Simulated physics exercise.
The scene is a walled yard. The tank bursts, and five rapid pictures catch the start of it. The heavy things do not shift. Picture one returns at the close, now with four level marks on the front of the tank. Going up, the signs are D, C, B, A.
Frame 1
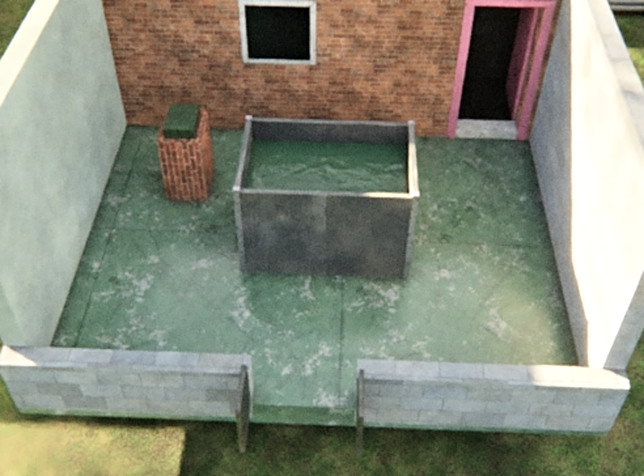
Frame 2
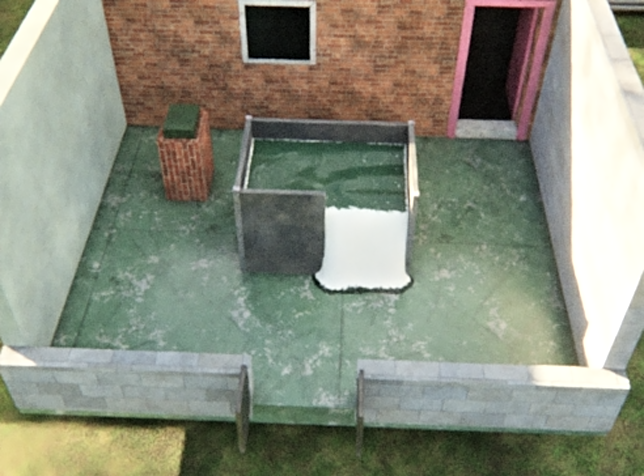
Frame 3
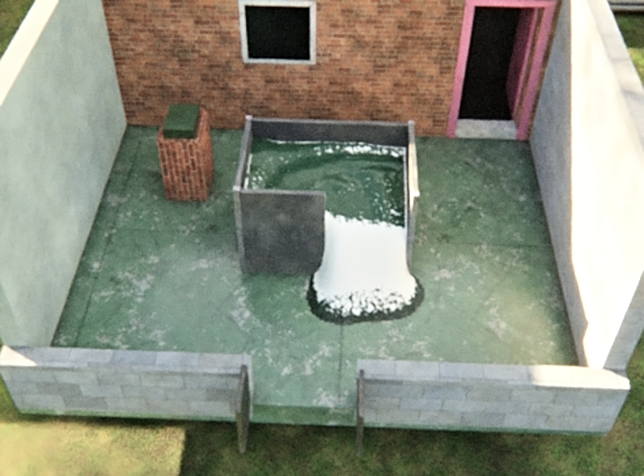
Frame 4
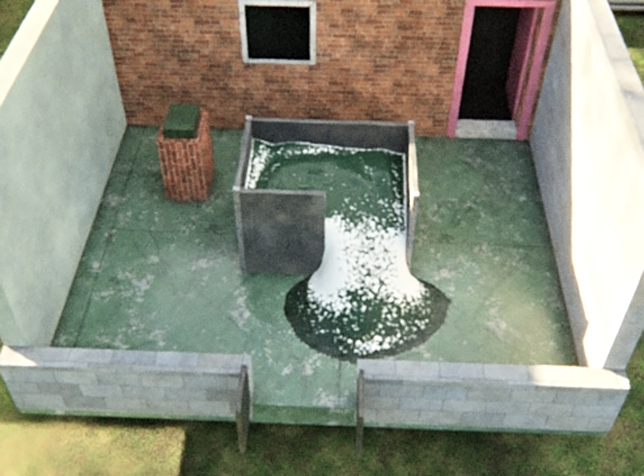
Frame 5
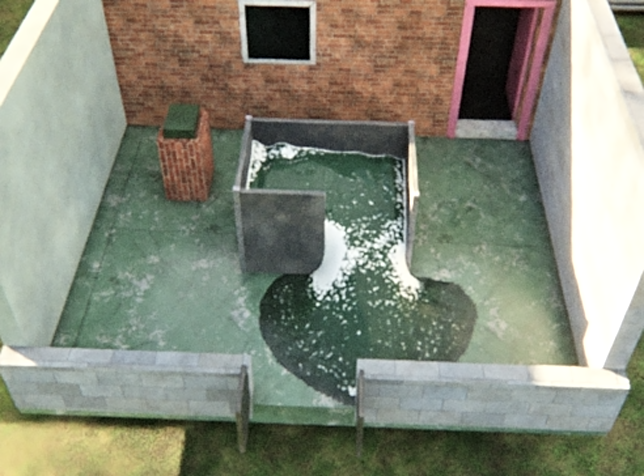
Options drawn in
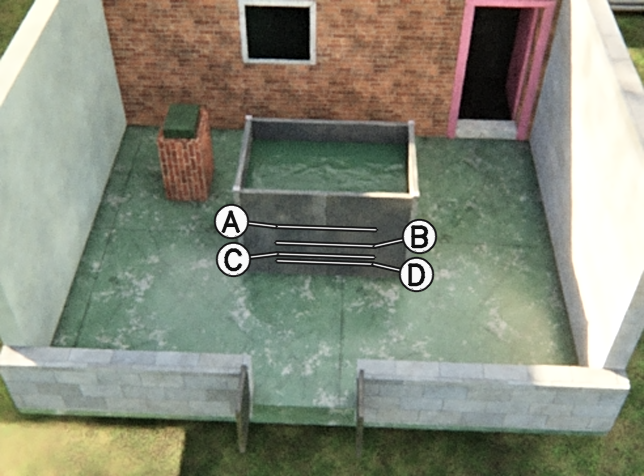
A grey tank in a walled yard opens at its front right and water pours out, spreading across the ground.
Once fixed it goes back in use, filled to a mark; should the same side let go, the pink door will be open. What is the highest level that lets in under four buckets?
The answer is line A.
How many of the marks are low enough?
All four.
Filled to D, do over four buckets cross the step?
No, that is safe.
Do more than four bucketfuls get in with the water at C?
No, that is safe.
On the marked copy, A at (325, 228); B at (325, 244); C at (325, 255); D at (325, 262); from the bottom up D, C, B, A.
For line A, a bucket or two gets in.
For line B, nothing gets over.
For line C, nothing gets over.
For line D, nothing gets over.
